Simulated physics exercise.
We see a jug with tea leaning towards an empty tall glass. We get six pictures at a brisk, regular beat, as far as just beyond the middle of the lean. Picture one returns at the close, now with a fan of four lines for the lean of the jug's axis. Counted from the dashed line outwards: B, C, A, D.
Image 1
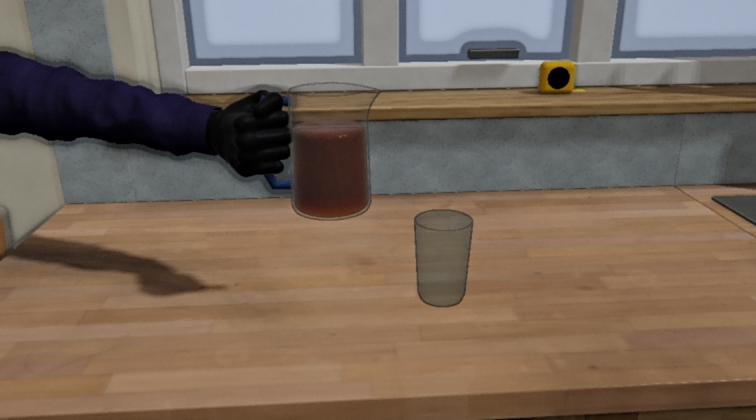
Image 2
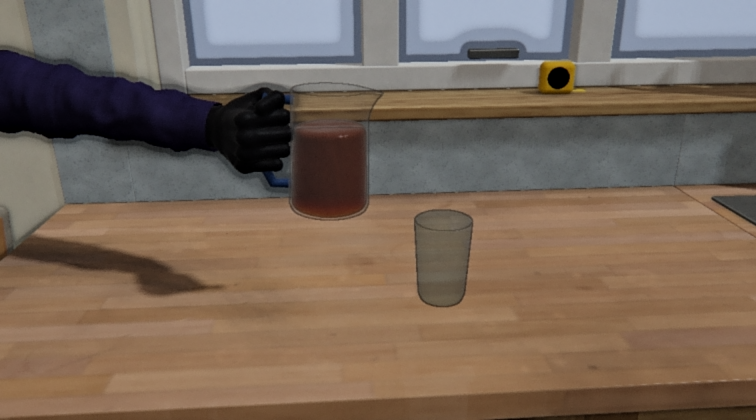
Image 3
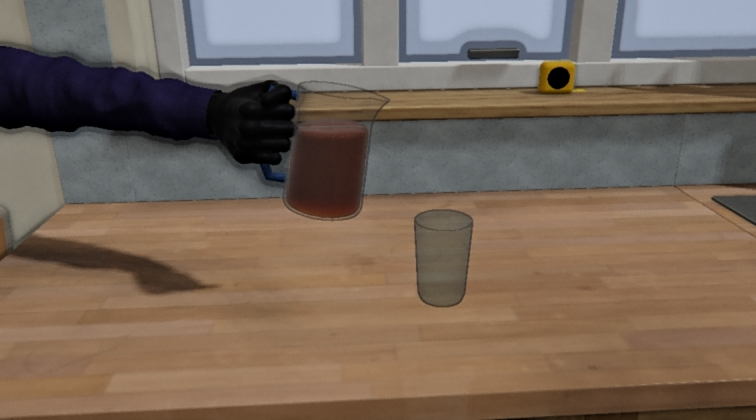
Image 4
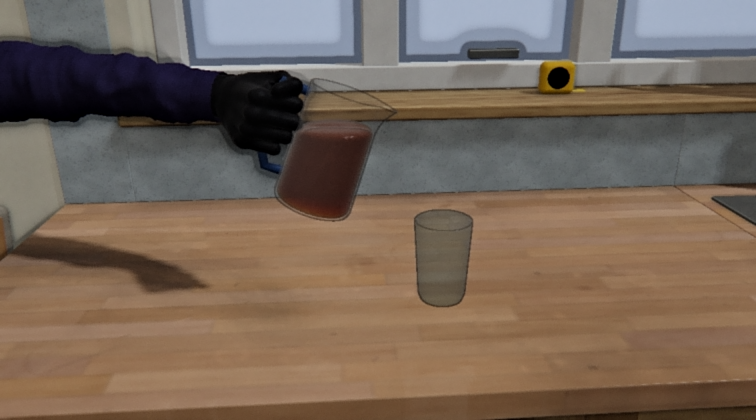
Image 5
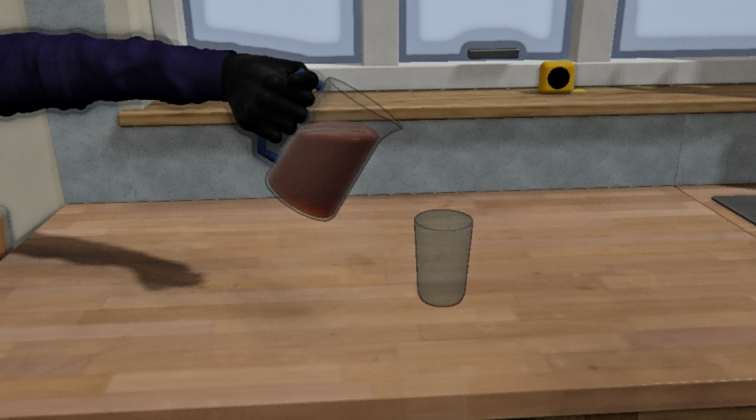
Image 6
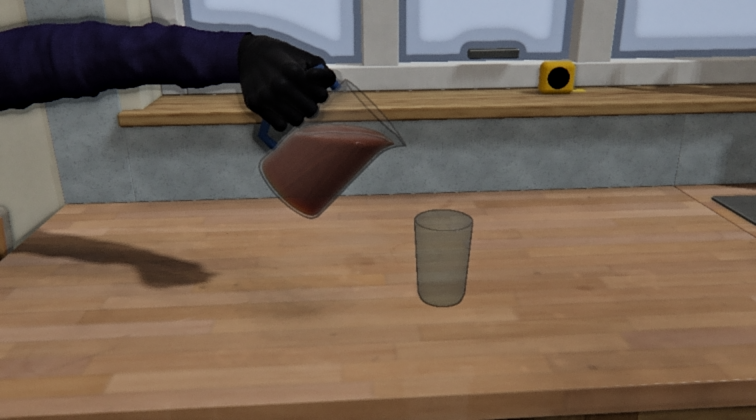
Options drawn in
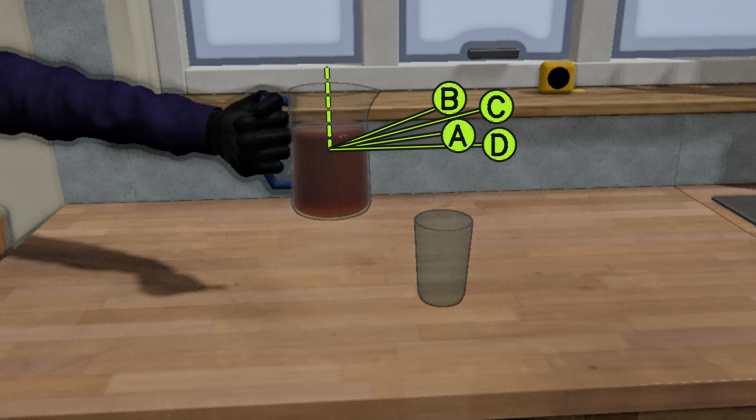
The clip opens on a black-gloved hand holding a clear jug of reddish-brown tea upright, to the left of an empty tall glass on a wooden counter. The hand gradually tilts the jug rightward until it leans steeply, the tea shifting up towards the lip while the glass stays still and empty.
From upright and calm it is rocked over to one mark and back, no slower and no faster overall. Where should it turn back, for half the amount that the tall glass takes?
B works best here.
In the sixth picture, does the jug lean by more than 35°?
Yes.
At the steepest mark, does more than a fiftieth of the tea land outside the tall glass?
Yes.
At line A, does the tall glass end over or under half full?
Over half.
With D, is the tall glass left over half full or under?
Over.
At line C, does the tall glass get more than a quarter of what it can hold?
Yes, it does.
On the marked copy, A at (440, 133); B at (434, 108); C at (479, 110); D at (482, 144).
If A is chosen, the tall glass ends with about 86 % of what it can hold; 6 % of the tea is spilt.
If B is chosen, the tall glass ends with about 50 % of what it can hold.
If C is chosen, the tall glass ends with about 70 % of what it can hold.
If D is chosen, the tall glass ends with about 82 % of what it can hold; 19 % of the tea is spilt.
